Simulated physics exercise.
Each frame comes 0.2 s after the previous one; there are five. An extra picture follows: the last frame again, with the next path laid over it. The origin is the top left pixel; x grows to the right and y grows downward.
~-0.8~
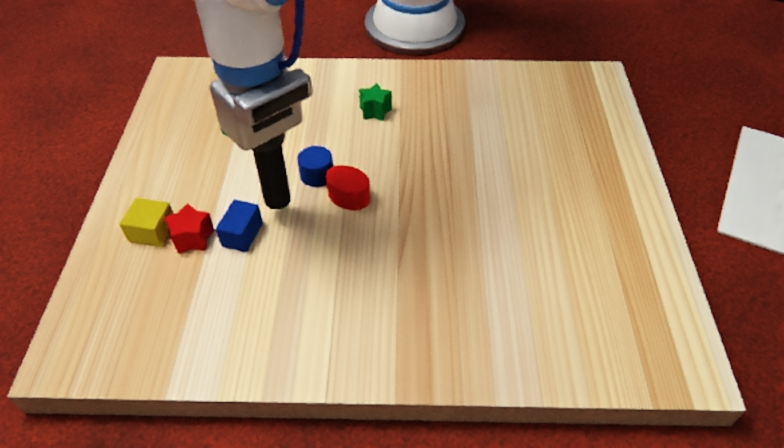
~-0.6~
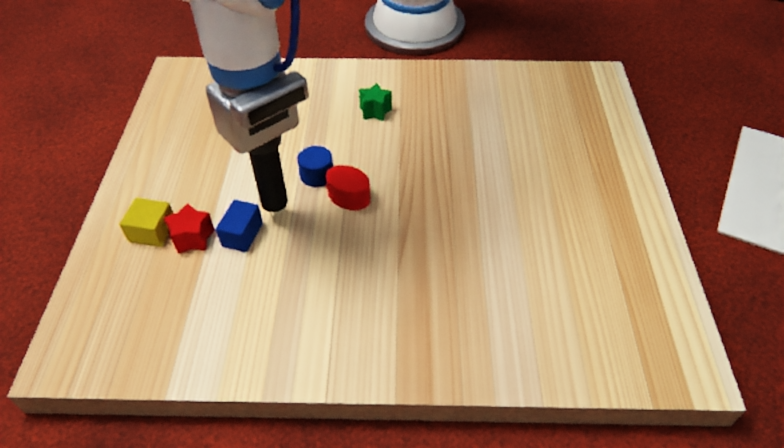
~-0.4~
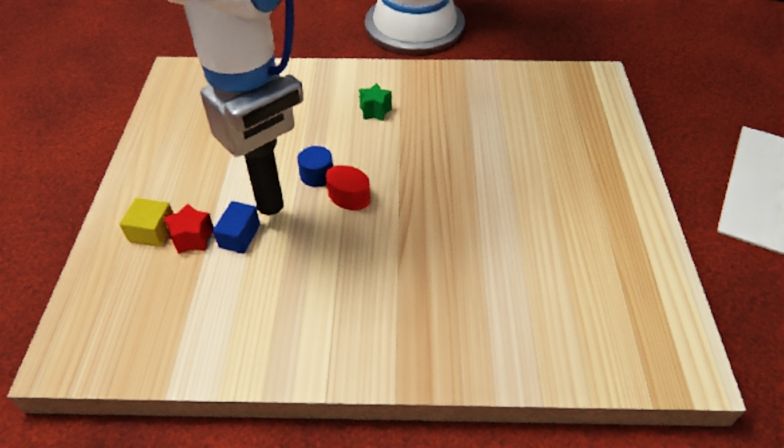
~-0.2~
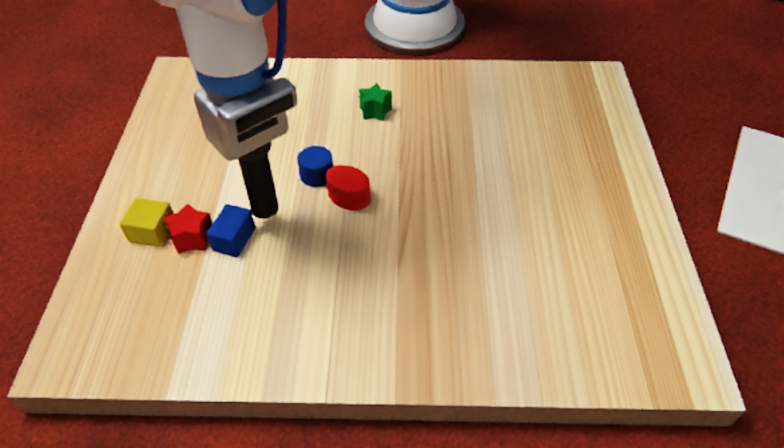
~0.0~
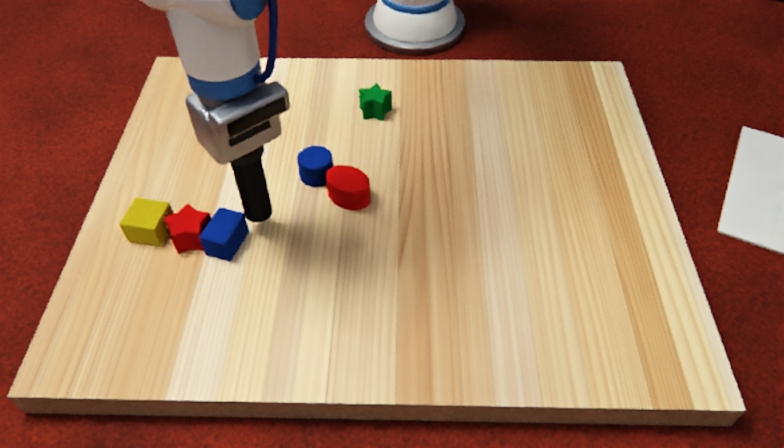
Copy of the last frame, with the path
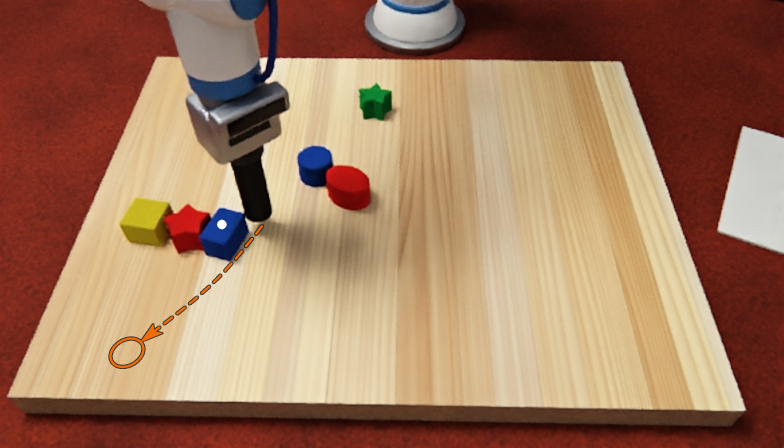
A robot arm with a black rod-shaped tool moves slightly left and toward the viewer on a wooden board, nudging a blue block toward a red star beside a yellow block, while the other pieces stay still.
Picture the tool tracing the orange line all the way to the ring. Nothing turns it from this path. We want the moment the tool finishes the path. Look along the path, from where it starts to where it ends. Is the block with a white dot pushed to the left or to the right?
It heads right.
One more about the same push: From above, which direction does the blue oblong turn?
Clockwise, from overhead.
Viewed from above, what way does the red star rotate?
The red star rotates clockwise.
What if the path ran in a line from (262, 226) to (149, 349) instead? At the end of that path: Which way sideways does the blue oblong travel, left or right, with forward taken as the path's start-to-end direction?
It shifts rightward.
Path on the board, from (262, 226) through (207, 289) to (127, 353); the dot is on the blue oblong.
The first path, step by step. One third of the way, tool (223, 256); red star (182, 221), turned 20° clockwise; blue oblong (180, 254), turned 45° clockwise.
Two thirds of the way, tool (176, 298); red star (182, 221), turned 20° clockwise; blue oblong (160, 265), turned 110° clockwise.
At the end, tool (120, 341); red star (182, 221), turned 20° clockwise; blue oblong (160, 265), turned 110° clockwise.
